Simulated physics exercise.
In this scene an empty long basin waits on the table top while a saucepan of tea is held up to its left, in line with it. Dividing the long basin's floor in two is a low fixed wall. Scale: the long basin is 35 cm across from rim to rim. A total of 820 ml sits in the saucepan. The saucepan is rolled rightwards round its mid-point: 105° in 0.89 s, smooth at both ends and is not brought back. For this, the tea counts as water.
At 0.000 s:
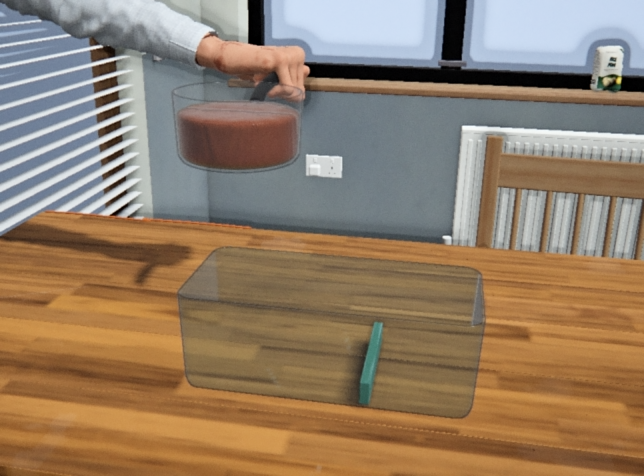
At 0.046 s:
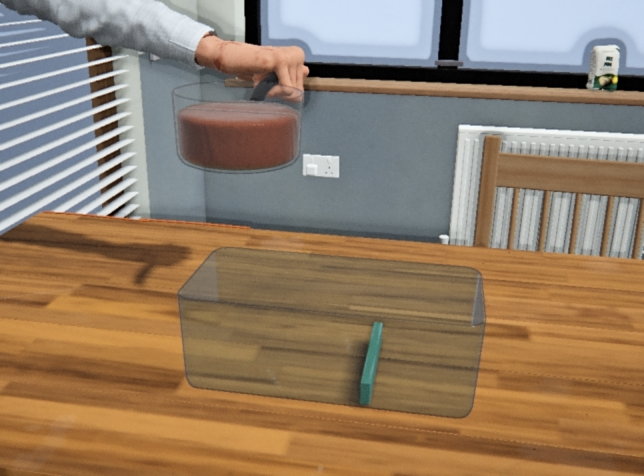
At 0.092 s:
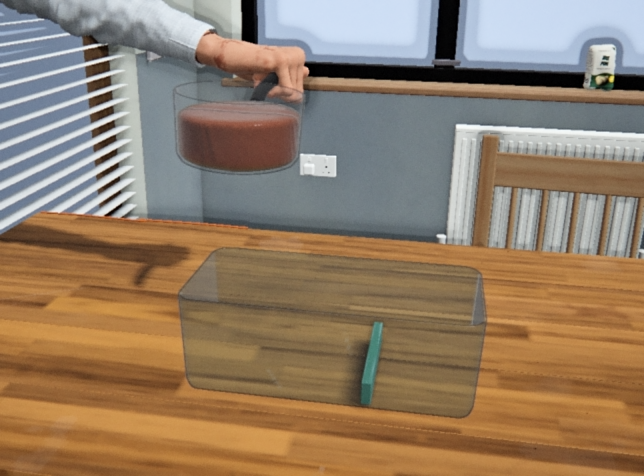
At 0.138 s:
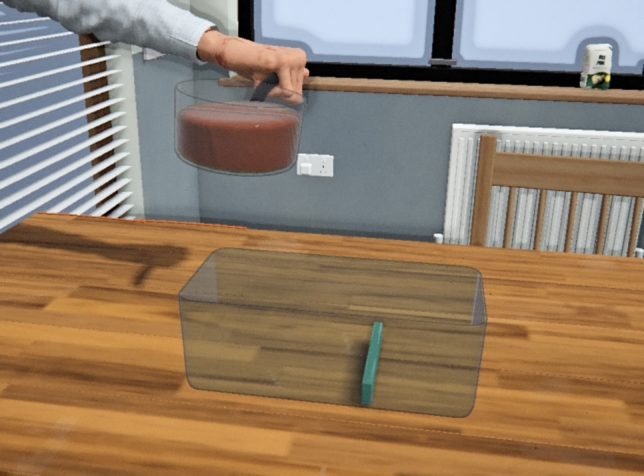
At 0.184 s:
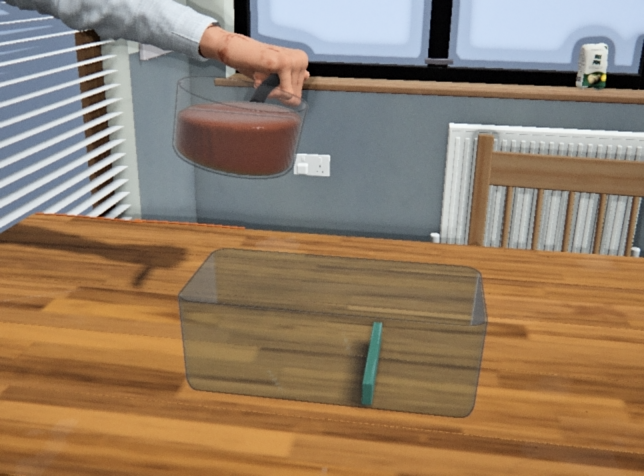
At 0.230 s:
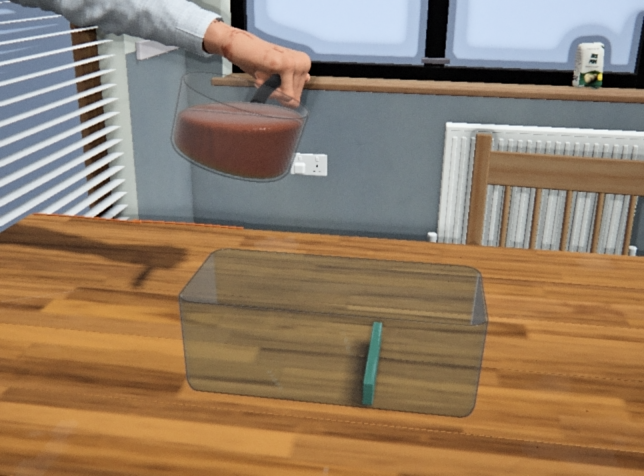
A hand held a clear saucepan of reddish-brown tea above and to the left of an empty see-through basin on a wooden table, then slowly tilted it slightly to the right.
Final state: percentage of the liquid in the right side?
Approximately 29 %.
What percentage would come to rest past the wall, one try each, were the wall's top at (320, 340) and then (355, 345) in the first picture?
Around 85 and 50 percent, in that order.
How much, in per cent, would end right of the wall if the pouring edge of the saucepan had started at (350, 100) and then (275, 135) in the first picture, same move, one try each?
I'd expect close to 65 per cent and then close to 15 per cent.
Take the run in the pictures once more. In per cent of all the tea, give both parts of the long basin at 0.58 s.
Around 6 on the left and around 0 on the right.
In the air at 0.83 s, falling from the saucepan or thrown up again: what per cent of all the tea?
Close to 14 %.
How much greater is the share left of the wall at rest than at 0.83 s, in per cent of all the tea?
That is roughly 22 in a hundred of the whole.
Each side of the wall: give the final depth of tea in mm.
On the left it stands about 16 mm, on the right about 12 mm.
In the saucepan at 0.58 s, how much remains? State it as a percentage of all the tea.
Close to 54 percent of the liquid remains at that time.
Then, 0.58 s in, the tilt is 76° and 53 per cent is still to pour, 6 is left of the wall and 0 right of it.
Then, 0.83 s in, the tilt is 104° and 10 per cent is still to pour, 46 is left of the wall and 29 right of it.
Then, 1.10 s in, the tilt is 105° and 1 per cent is still to pour, 67 is left of the wall and 28 right of it.
Then, 1.39 s in, the tilt is 105° and 0 per cent is still to pour, 69 is left of the wall and 28 right of it.
Finally, 69 per cent lies left of the wall, 29 right of it and 2 outside.
